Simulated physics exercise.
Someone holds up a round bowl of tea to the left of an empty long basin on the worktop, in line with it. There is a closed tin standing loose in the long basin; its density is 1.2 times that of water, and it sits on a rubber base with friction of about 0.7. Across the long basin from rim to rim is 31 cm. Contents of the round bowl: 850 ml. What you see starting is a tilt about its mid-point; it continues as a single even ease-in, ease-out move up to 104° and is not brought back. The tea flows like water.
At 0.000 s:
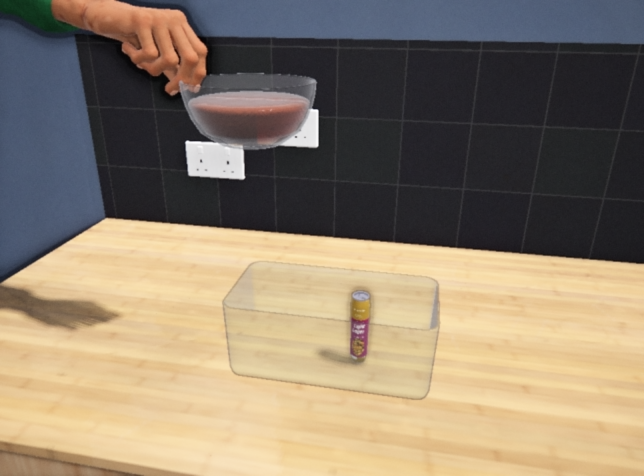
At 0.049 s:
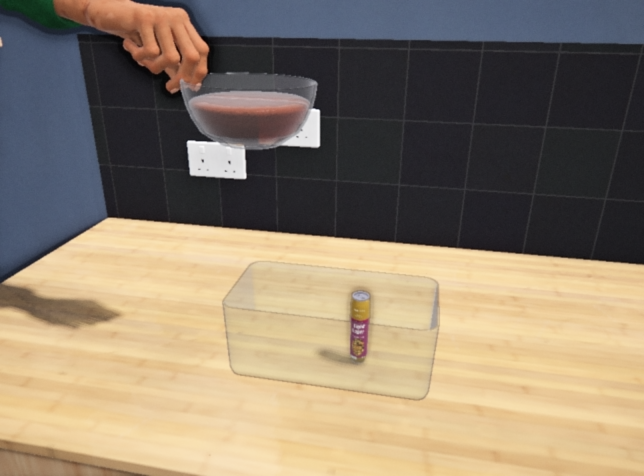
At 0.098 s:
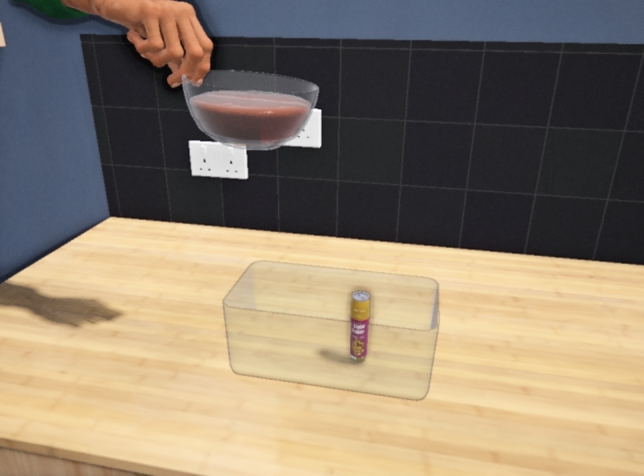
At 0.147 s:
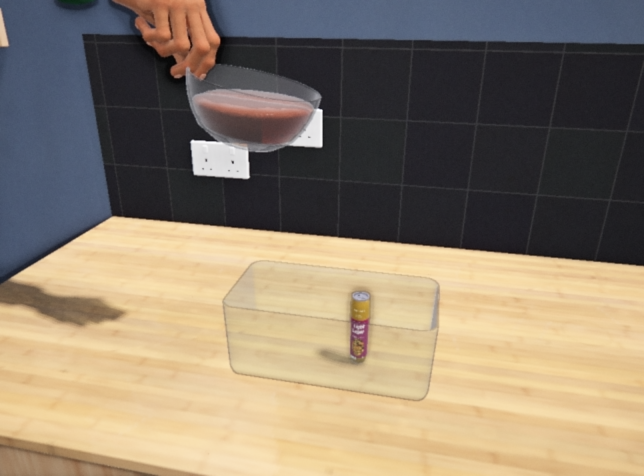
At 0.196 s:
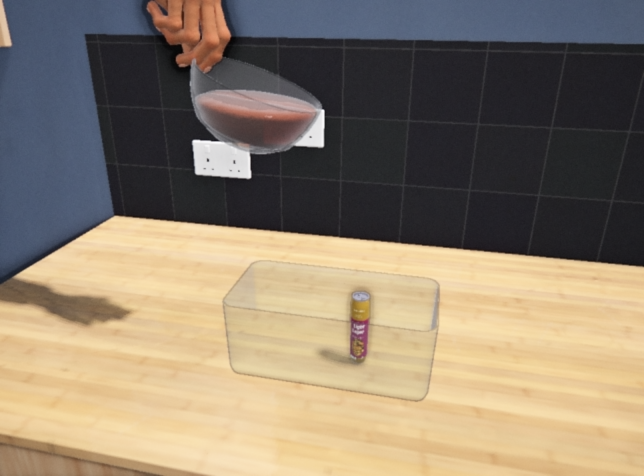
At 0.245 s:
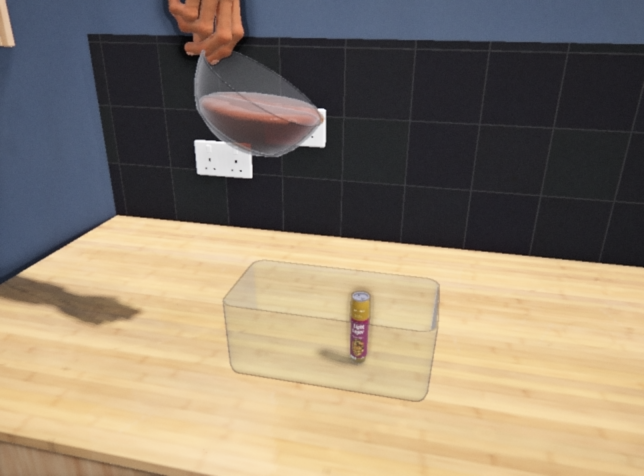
A hand with a green sleeve holds a clear round bowl of reddish-brown tea above a pale wooden worktop, seen from slightly above against black tiles and blue walls. Below and to the right sits a clear long basin with a small purple tin with a gold top standing inside. The bowl tilts rightward, slowly then faster, its left side rising with the hand while the tea shifts toward the lowered right rim.
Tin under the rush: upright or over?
Upright.
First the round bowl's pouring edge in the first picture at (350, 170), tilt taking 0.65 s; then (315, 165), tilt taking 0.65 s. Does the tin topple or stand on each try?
Try 1: Still standing; try 2: Tipped over.
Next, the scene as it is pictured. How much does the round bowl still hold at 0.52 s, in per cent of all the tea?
Roughly 16 %.
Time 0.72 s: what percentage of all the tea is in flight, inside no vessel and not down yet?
Roughly 14 per cent.
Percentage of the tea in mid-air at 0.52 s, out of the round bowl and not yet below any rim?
Some 74 % is the figure.
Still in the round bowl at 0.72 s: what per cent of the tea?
Roughly 1 per cent.
After 0.52 s the tilt is 93° and 16 per cent is still to pour; the tin stands where it began.
After 0.72 s the tilt is 104° and 1 per cent is still to pour; the tin stands where it began.
After 0.92 s the tilt is 104° and 0 per cent is still to pour; the tin stands where it began.
After 1.15 s the tilt is 104° and 0 per cent is still to pour; the tin stands 1 cm from where it began.
In the end the tin stands 1 cm from where it began.
